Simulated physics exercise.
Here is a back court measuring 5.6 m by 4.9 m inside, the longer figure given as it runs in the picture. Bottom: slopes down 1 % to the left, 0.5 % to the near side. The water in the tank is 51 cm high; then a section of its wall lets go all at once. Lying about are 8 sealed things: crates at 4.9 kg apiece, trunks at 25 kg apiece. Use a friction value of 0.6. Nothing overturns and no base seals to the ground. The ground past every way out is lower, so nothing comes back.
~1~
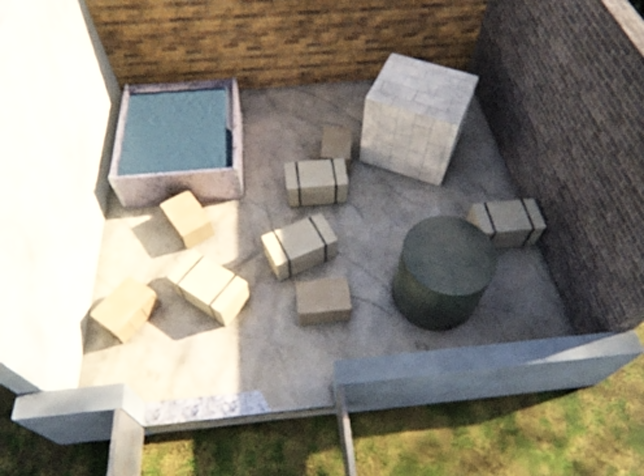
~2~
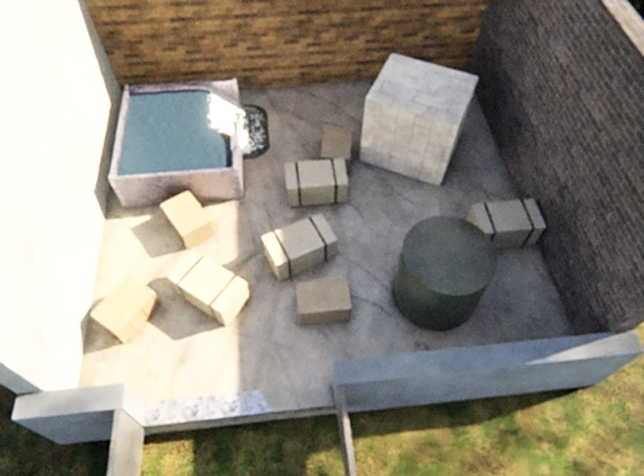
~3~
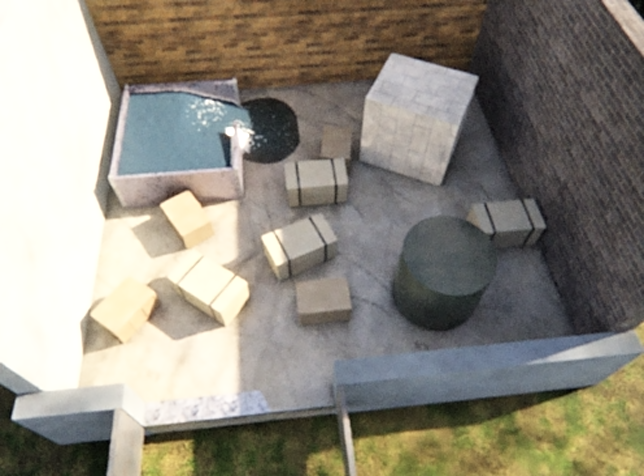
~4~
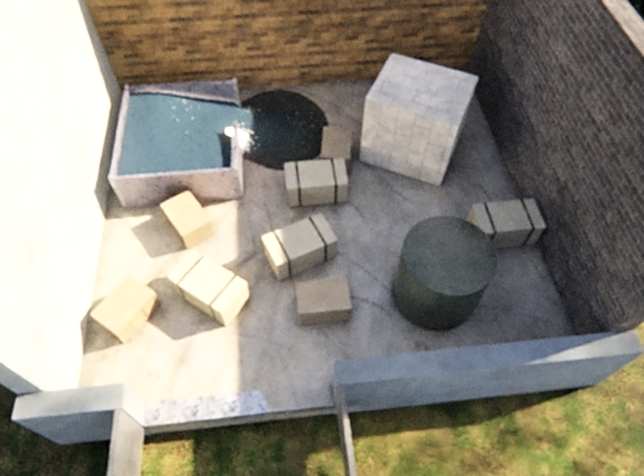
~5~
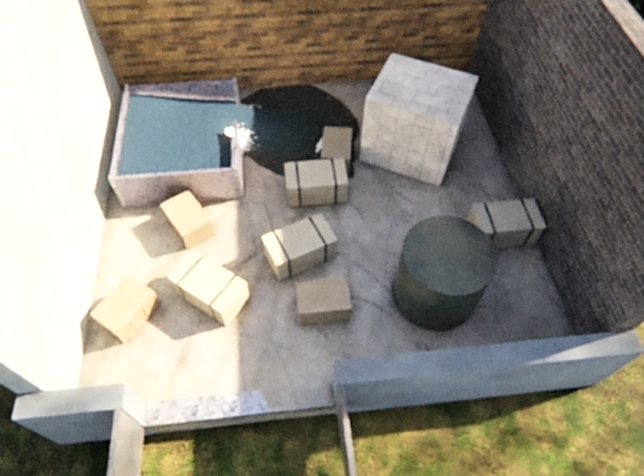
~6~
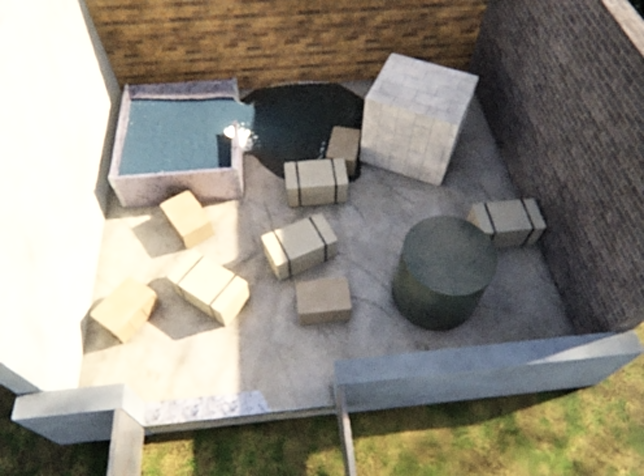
Water gushes from the right side of a pale-walled tank at the upper left of a walled back court, seen from high above by a still camera. Tan crates and strapped trunks lie scattered across the pale floor, with a dark green cylinder at right and a large whitish block behind. A dark pool spreads rightward along the brick wall, surrounds a small crate and nudges it slightly.
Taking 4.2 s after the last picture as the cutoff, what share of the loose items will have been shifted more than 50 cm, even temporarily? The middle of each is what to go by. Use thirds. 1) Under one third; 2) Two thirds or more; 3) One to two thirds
Answer: 1.
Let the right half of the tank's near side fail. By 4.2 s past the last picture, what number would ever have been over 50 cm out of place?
The count would be 5.
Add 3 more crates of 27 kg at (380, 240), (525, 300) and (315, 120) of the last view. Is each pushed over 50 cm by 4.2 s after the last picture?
Each in turn ends up within the limit, within the limit, beyond the limit.
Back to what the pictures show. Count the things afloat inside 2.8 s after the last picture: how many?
Count: 1.
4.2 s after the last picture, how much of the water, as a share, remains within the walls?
Close to 100 in a hundred parts remain.
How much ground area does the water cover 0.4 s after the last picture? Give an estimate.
Roughly 7.0 m2 of it is wet.
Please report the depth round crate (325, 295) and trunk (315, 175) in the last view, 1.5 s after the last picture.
First about 0 cm, second about 3 cm.
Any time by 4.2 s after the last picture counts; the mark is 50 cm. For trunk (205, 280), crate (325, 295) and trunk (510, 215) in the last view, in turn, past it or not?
The first is inside the limit, the second inside the limit, and the third beyond the limit.
Then, 0.4 s after the last picture 0 of 8 are over 50 cm from their spots; 1 afloat.
Then, 1.5 s after the last picture 0 of 8 are over 50 cm from their spots; 1 afloat.
Then, 2.8 s after the last picture 0 of 8 are over 50 cm from their spots; 1 afloat.
Then, 4.2 s after the last picture 1 of 8 are over 50 cm from their spots, and 1 have been at some point; 1 afloat.
